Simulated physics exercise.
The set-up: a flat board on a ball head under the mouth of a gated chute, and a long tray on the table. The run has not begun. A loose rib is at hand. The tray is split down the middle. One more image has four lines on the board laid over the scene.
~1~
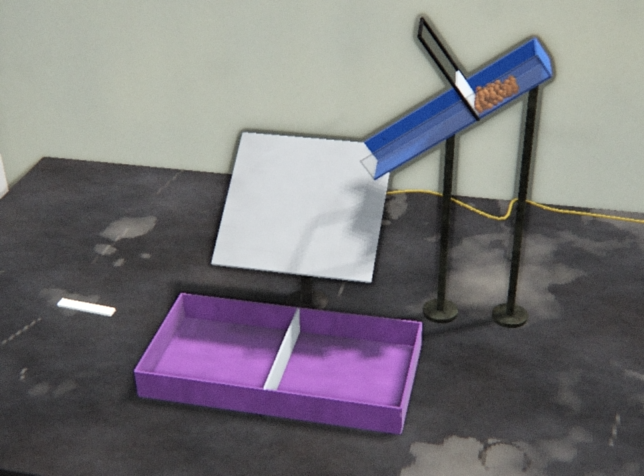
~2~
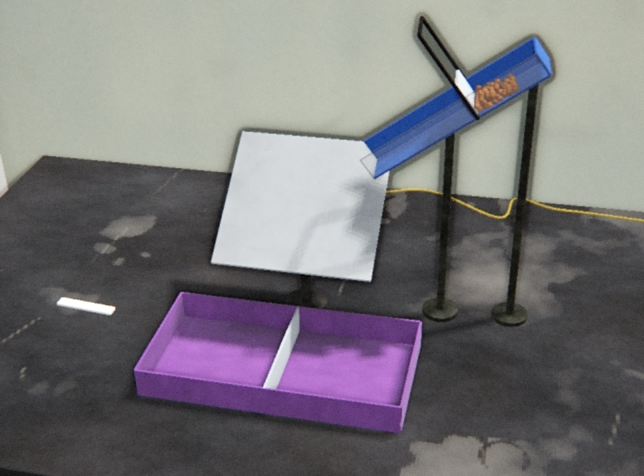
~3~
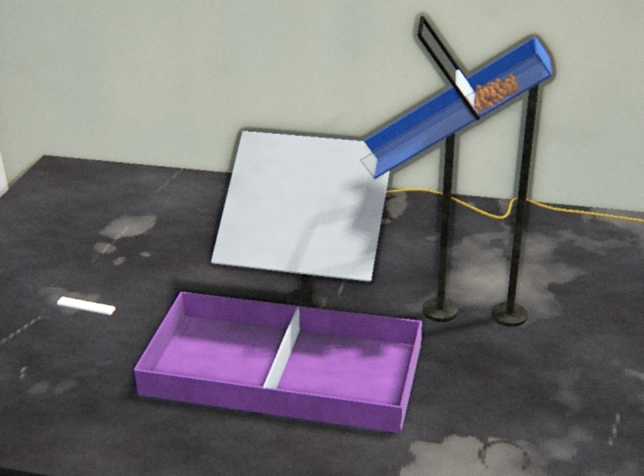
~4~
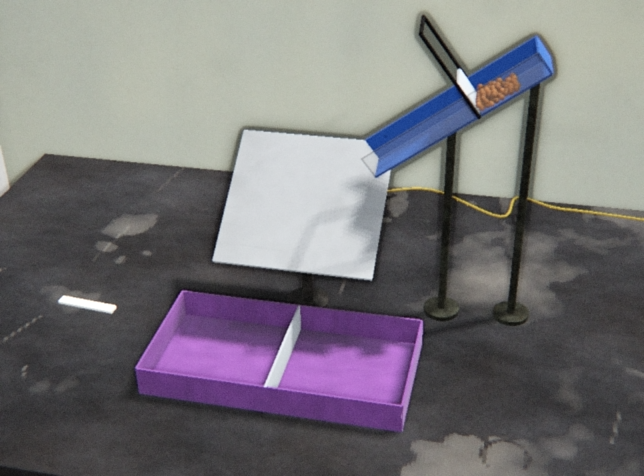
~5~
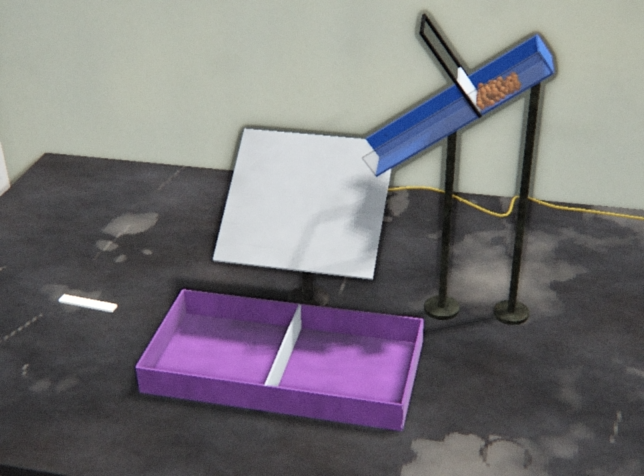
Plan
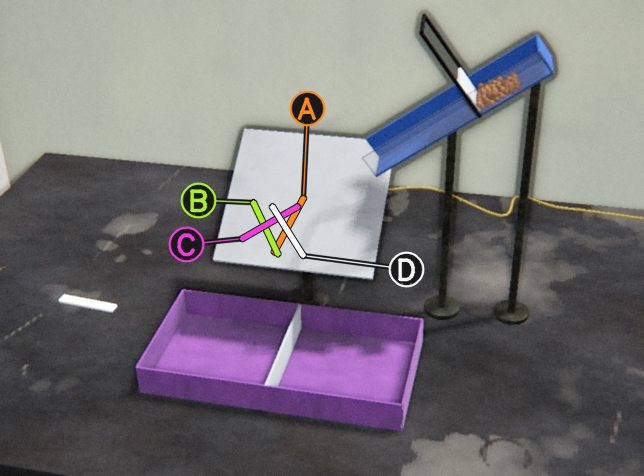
On a dark, scuffed tabletop, a blue chute holding small brown balls behind a shut gate sloped down toward a tilted pale board, with a divided purple tray in front, and nothing noticeably moved.
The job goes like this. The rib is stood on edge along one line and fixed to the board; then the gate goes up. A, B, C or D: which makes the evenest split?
B.
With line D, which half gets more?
The right half.
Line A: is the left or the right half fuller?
Left.
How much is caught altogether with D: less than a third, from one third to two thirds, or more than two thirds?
It is more than two thirds.
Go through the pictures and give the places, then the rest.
Load behind the gate near (493, 97), cereal balls; lip of the chute near (376, 170), sloping fairly steeply, in the first picture.
Middle of the board near (303, 202), tilted fairly steeply; middle of its low edge near (289, 271); of its high edge near (317, 138), in the second picture.
Front corners of the tray near (135, 370) and (401, 407); front end of its middle wall near (264, 388); gate still shut near (460, 82), in the third picture.
Middle of the load near (494, 95); lip near (377, 168), in the fourth picture.
Middle of the load near (495, 93); lip near (378, 167), in the fifth picture.
On the marked copy, line A from (303, 198) to (274, 251); line B from (253, 202) to (277, 254); line C from (297, 206) to (242, 238); line D from (272, 206) to (303, 255).
For line A, of what is caught, the bulk in the left half, a small share in the right.
For line B, of what is caught, close to half in the left half, close to half in the right.
For line C, of what is caught, all but a few in the left half, a small share in the right.
For line D, of what is caught, a small share in the left half, all but a few in the right.
